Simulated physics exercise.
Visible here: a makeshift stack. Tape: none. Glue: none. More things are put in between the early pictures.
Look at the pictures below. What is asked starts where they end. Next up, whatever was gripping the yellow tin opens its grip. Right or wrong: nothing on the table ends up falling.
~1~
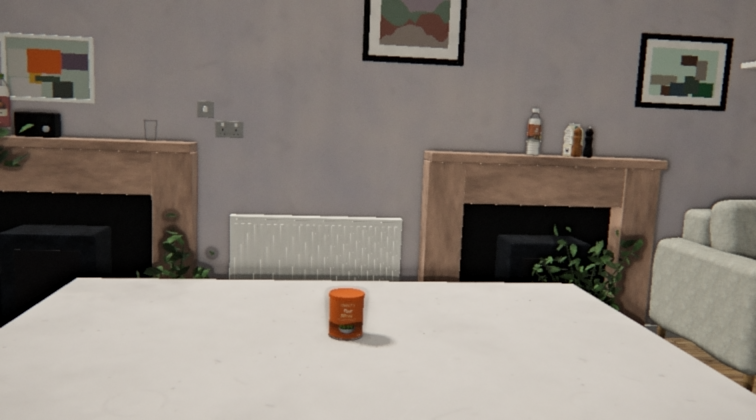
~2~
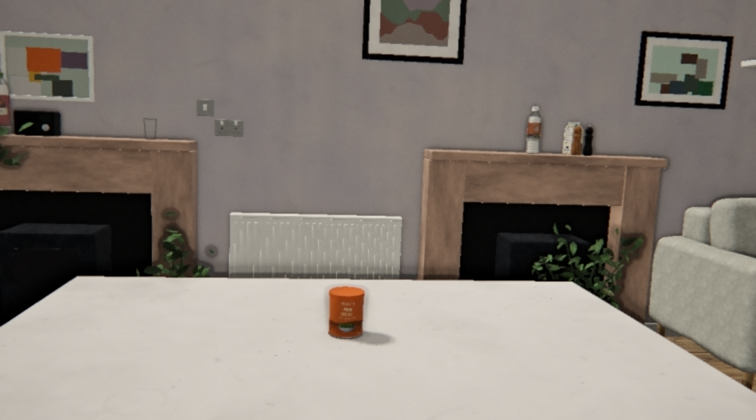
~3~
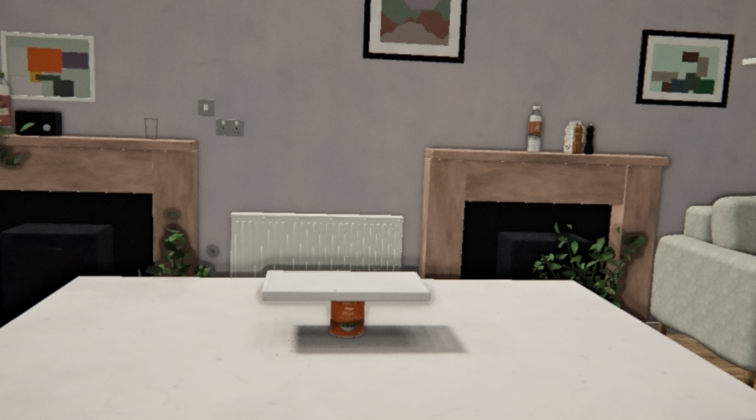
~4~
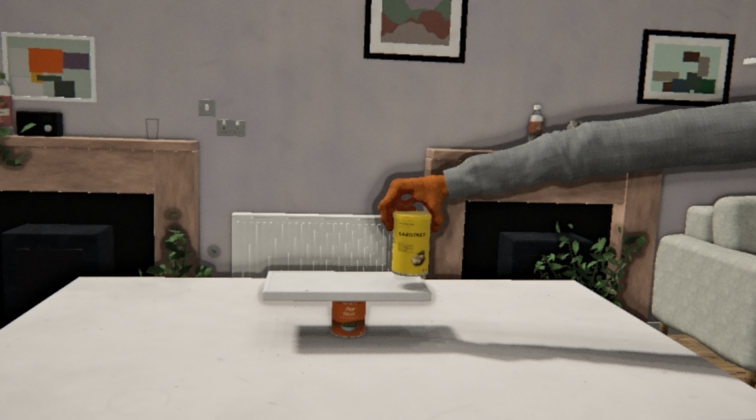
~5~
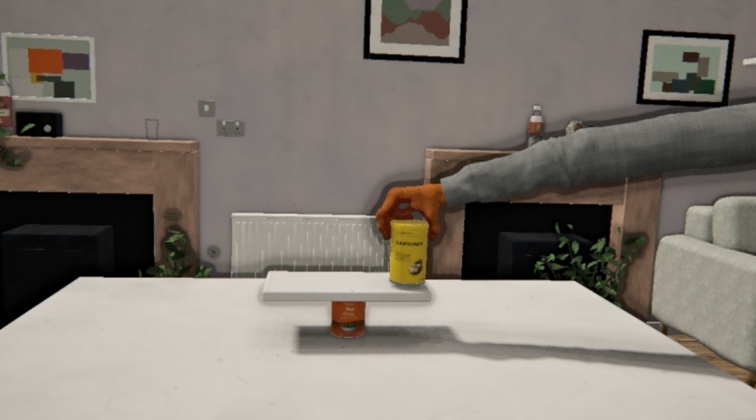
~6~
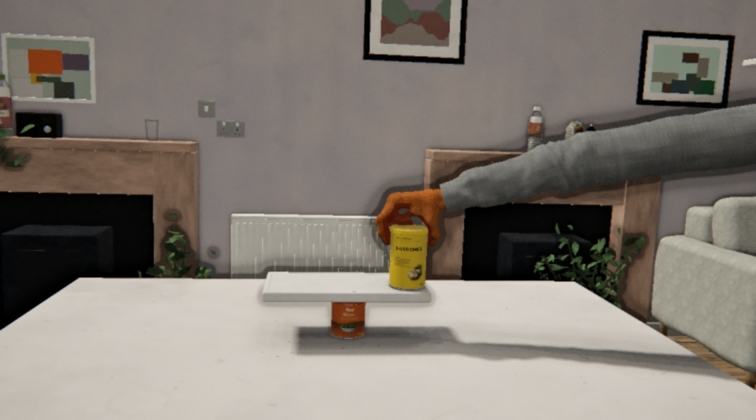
Wrong, some of it falls.
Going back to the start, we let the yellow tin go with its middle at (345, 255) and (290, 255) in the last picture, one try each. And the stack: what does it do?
Well, the first time the stack stays put, and the second time it comes down.
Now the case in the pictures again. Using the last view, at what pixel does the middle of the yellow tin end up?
At about (498, 331).
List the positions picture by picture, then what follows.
In the first frame, the last thing is not in view yet.
In the second frame, the last thing is not in view yet.
In the third frame, the last thing is not in view yet; white lid (345, 285).
The fourth frame shows coming down; yellow tin (411, 243); white lid (346, 285).
The fifth frame shows coming down; yellow tin (408, 252); white lid (346, 286).
The sixth frame shows in place under the hand; yellow tin (408, 257); white lid (346, 286).
Then, 0.50 s after the last picture, yellow tin now fallen; white lid tipped 46° from how it was.
Then, 0.70 s after the last picture, white lid tipped 29° from how it was.
At rest, fallen, yellow tin; moved from the start, white lid; orange tin in place. Seen from the same camera at the end, yellow tin near (499, 331). The stack comes apart.
